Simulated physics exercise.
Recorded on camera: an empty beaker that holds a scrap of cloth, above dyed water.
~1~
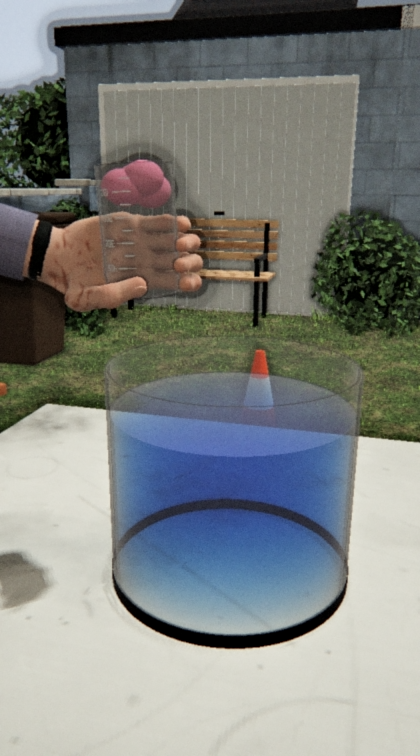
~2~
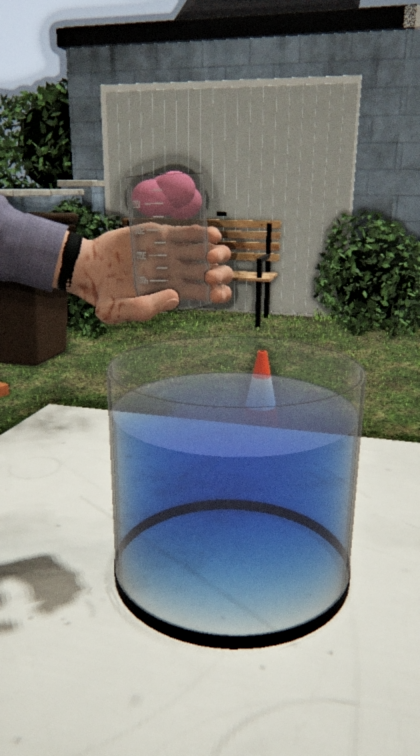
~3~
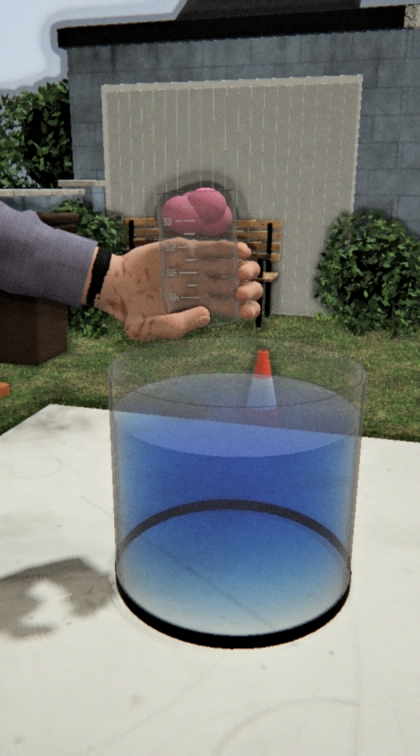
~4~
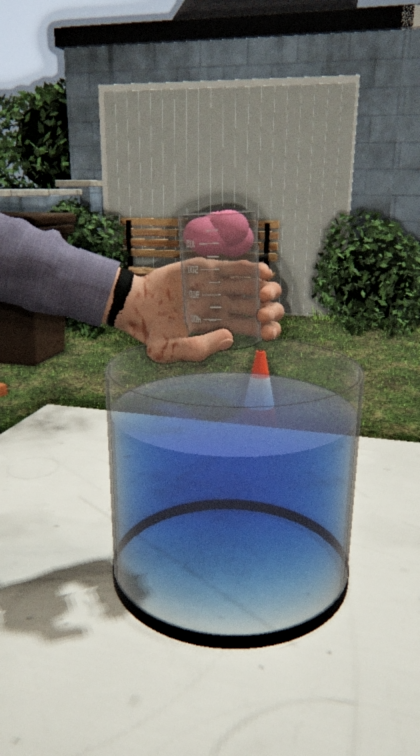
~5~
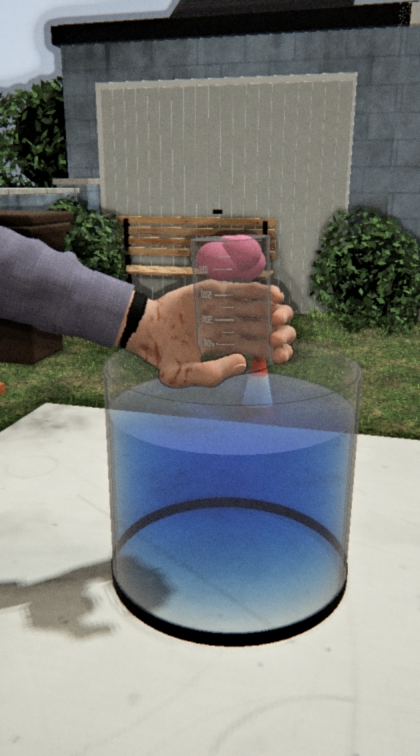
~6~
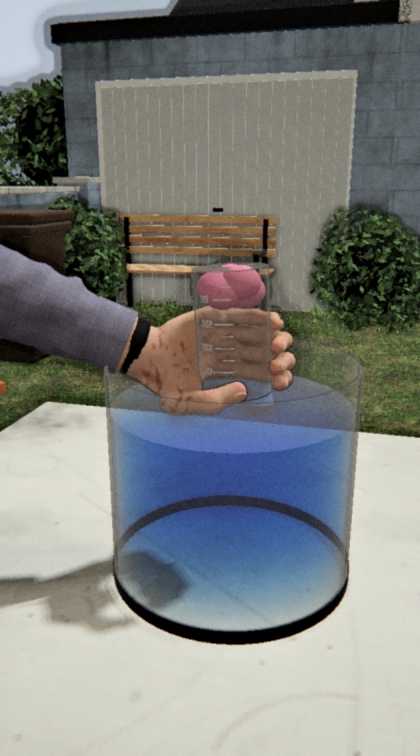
To begin with, a hand reaching in from the left holds a clear, upside-down beaker with a bunched pink cloth inside, high above a tub of blue water. The hand moves the beaker rightward and steadily downward, keeping it mouth down, until it is just over the water's surface.
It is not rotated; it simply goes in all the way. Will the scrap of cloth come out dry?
Not reached.
A moment on, the beaker enters the dyed water.
Further on, air is trapped inside and holds the level down.
When it is over, the beaker is under, still full of air, and the scrap of cloth is dry.
